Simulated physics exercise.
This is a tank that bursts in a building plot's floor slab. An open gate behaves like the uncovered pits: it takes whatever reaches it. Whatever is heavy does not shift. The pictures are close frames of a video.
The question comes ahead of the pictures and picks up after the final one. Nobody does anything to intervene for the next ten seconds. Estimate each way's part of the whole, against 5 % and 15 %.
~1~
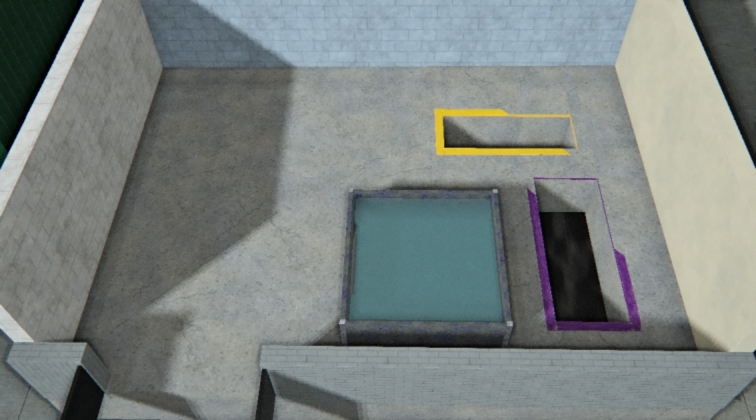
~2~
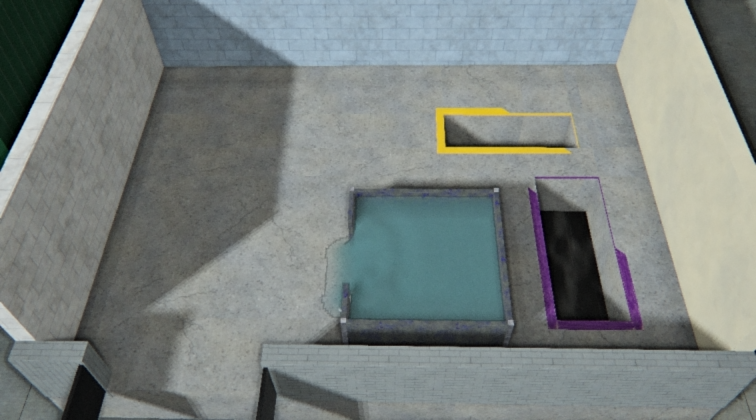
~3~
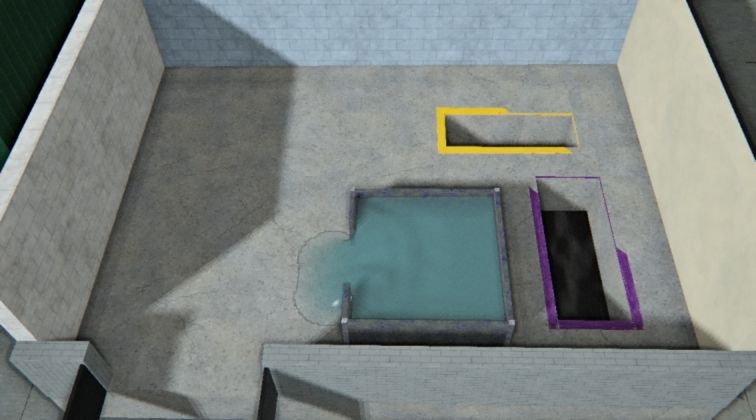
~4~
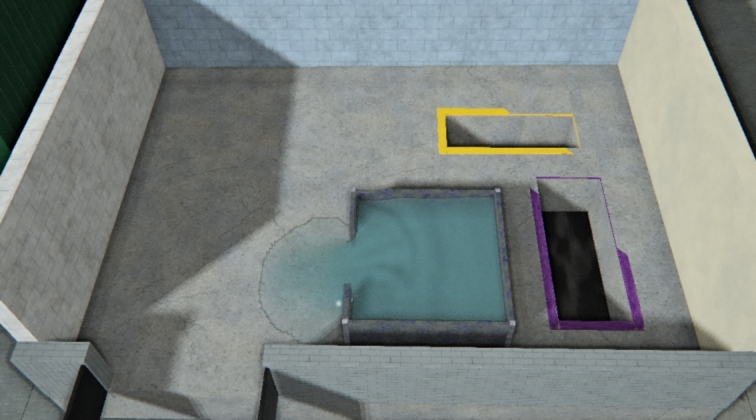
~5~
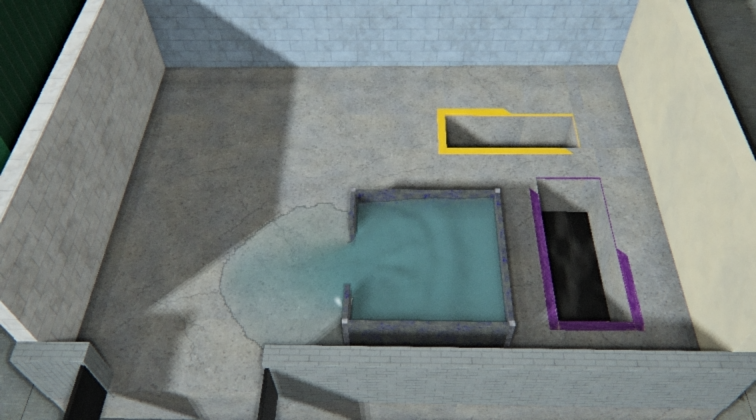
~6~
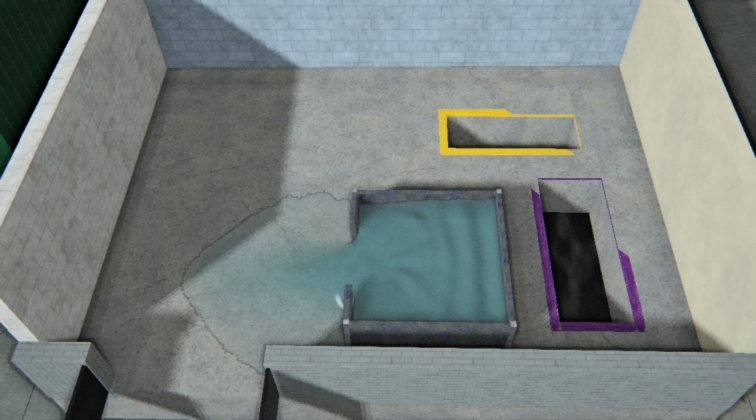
Result: The gate is likely to claim a large share past fifteen per cent. The yellow pit is likely to claim a small share beneath five per cent. The purple pit is likely to claim a small share beneath five per cent.
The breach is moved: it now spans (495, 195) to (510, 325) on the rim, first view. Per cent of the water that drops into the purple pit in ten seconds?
Approximate share, purple: 85 in a hundred.
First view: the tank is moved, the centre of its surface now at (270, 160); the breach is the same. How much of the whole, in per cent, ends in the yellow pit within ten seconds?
Yellow: About 8 %.
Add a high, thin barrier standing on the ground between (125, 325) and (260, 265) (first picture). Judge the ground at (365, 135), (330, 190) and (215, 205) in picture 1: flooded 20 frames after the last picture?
Taken in turn, the three points are unsoaked, unsoaked and soaked.
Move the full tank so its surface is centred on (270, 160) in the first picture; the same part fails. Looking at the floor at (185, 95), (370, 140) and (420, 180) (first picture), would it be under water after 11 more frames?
Spot one wetted, spot two unwetted, spot three unwetted.
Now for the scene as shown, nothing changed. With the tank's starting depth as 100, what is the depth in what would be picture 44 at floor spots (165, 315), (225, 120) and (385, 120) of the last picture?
Taking the places in turn, I get roughly 18, 8 and 0 percent.
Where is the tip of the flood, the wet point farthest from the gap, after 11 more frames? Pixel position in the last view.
Somewhere close to (145, 137).
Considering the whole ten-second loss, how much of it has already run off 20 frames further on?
About 30 %.
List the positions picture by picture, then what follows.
Still water in the tank at (424, 256), in the first picture.
Water pours out at (352, 269) and has run to (336, 312), in the second picture.
The front is at (305, 307), out from the gap at (353, 270), in the third picture.
Water pours out at (354, 271) and has run to (267, 296), in the fourth picture.
The front is at (227, 288), out from the gap at (353, 270), in the fifth picture.
Water pours out at (355, 270) and has run to (190, 284), in the sixth picture.
A moment on, water covers 25 % of the floor; the gate 0 %, the yellow pit 0 %, the purple pit 0 %.
Next, water covers 30 % of the floor; the gate 3 %, the yellow pit 0 %, the purple pit 0 %.
Then, water covers 35 % of the floor; the gate 9 %, the yellow pit 0 %, the purple pit 0 %.
Later, water covers 45 % of the floor; the gate 19 %, the yellow pit 0 %, the purple pit 0 %.
In the end, water covers 70 % of the floor; the gate 30 %, the yellow pit 1 %, the purple pit 0 %.
